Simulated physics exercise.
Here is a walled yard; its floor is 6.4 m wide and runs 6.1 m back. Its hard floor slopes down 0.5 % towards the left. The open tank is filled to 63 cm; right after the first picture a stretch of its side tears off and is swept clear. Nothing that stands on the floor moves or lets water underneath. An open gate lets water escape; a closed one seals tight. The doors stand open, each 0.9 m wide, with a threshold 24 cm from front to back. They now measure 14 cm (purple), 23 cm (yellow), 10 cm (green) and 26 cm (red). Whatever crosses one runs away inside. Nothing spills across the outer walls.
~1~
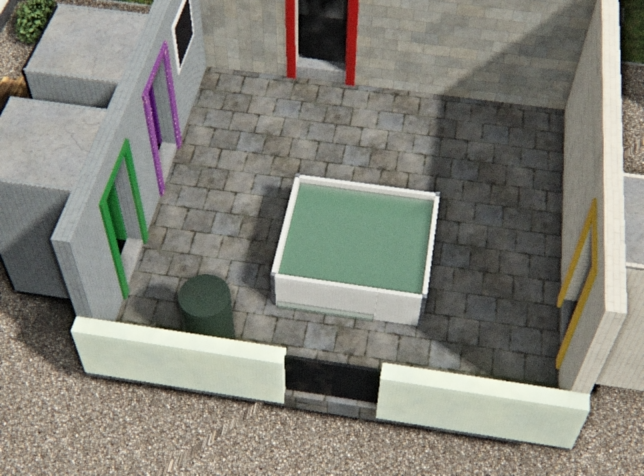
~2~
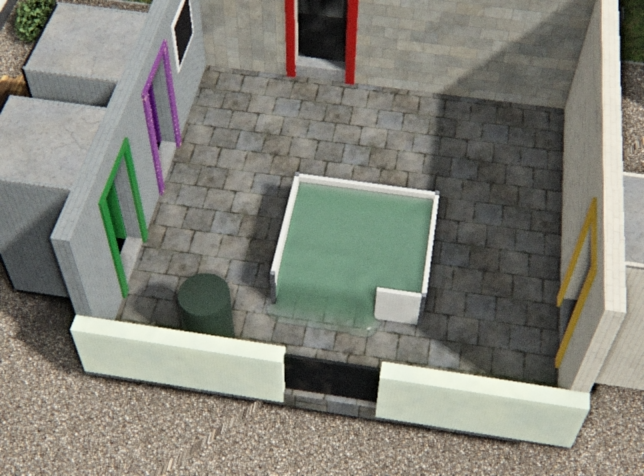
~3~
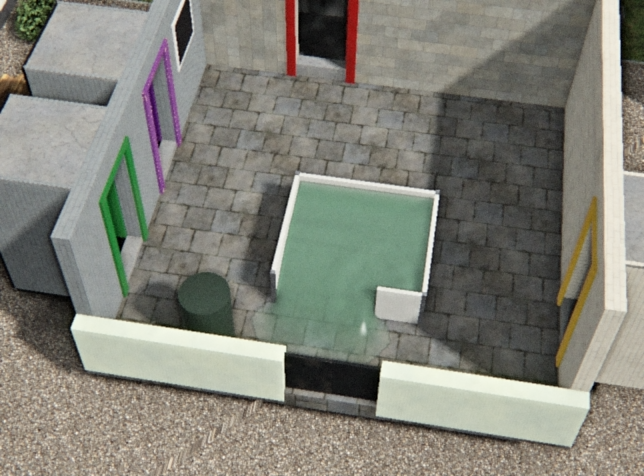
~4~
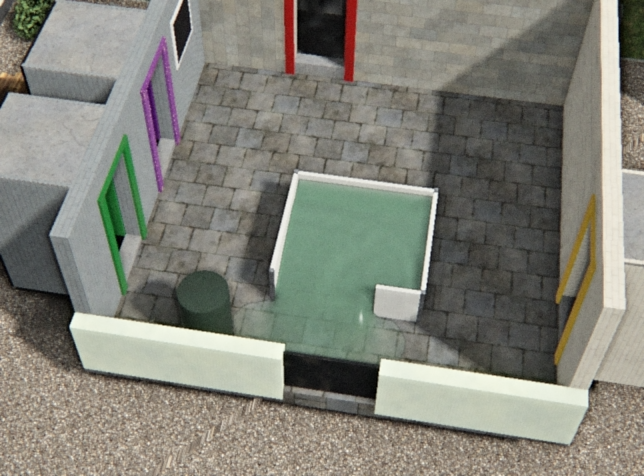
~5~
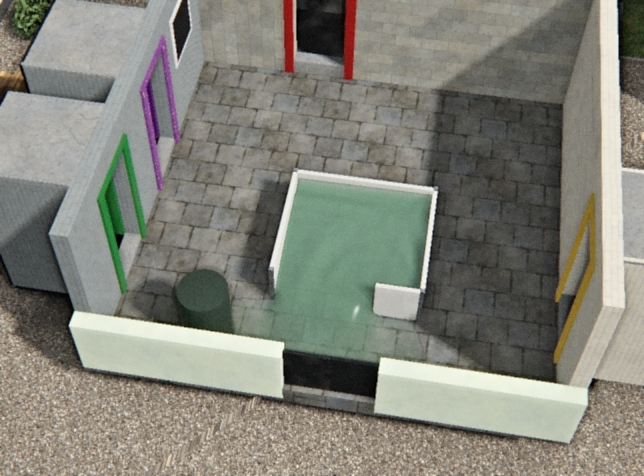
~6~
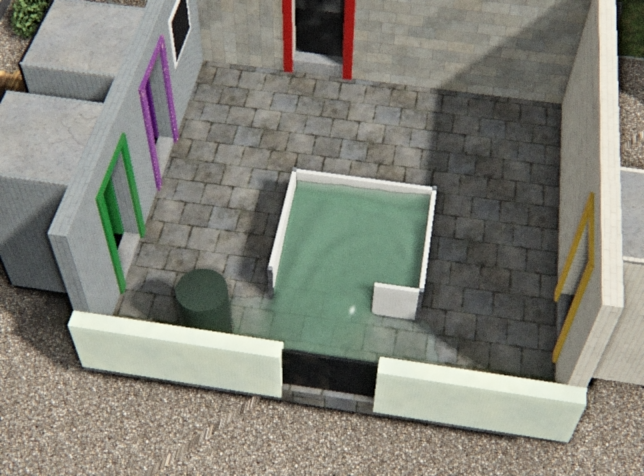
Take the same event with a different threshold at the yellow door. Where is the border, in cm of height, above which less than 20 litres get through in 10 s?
At least 14.5 cm or so.
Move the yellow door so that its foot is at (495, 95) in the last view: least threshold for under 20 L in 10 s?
Roughly 8.0 cm.
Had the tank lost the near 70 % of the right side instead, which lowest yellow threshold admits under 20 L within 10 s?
Then roughly 32 cm.
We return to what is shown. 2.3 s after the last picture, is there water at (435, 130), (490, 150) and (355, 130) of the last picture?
In that order: Still dry, dry, dry.
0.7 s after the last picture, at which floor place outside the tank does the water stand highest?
At about (229, 354).
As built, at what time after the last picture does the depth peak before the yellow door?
Near 2.8 s.
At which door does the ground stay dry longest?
The red one.
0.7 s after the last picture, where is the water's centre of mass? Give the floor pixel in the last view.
Around (336, 294).
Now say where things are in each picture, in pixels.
In the first picture, still water, 63 cm deep, in the open tank at (358, 237); the yellow door at (575, 294) is dry.
In the second picture, the gap is at (325, 298), the front 0.3 m out at (283, 319); the back of the open tank holds 63 cm.
In the third picture, water pours out at (326, 300) and has run 0.8 m, to a hidden place; about 11 cm deep outside, 63 cm at the back.
In the fourth picture, the front is at a hidden place, 1.3 m from the gap at (325, 298); 2.4 m2 of floor is wet, 63 cm left at the back.
In the fifth picture, water pours out at (324, 297) and has run 1.4 m, to a hidden place; about 10 cm deep outside, 57 cm at the back.
In the sixth picture, the front is at a hidden place, 1.5 m from the gap at (323, 296); 3.2 m2 of floor is wet, 53 cm left at the back; 2.0 m in a straight line remain to the yellow door at (572, 288).
Then, 0.7 s after the last picture water covers 15 % of the floor, deepest (60 cm) near (229, 354); it has not reached the yellow door.
Then, 2.3 s after the last picture water covers 50 % of the floor, deepest (28 cm) near (229, 354); 17 cm at the yellow door, 0 litres in over its 23 cm threshold.
Then, 9.3 s after the last picture water covers 95 % of the floor, deepest (11 cm) near (316, 198); 6 cm at the yellow door, 0 litres in over its 23 cm threshold.
At the yellow door as built, the water peaked near 20 cm, 2.7 s after the last picture.
With a threshold of 12 cm, 42 litres would have come in within the 10 s; with 16 cm, 11 litres. So under 20 litres takes about 14.5 cm.
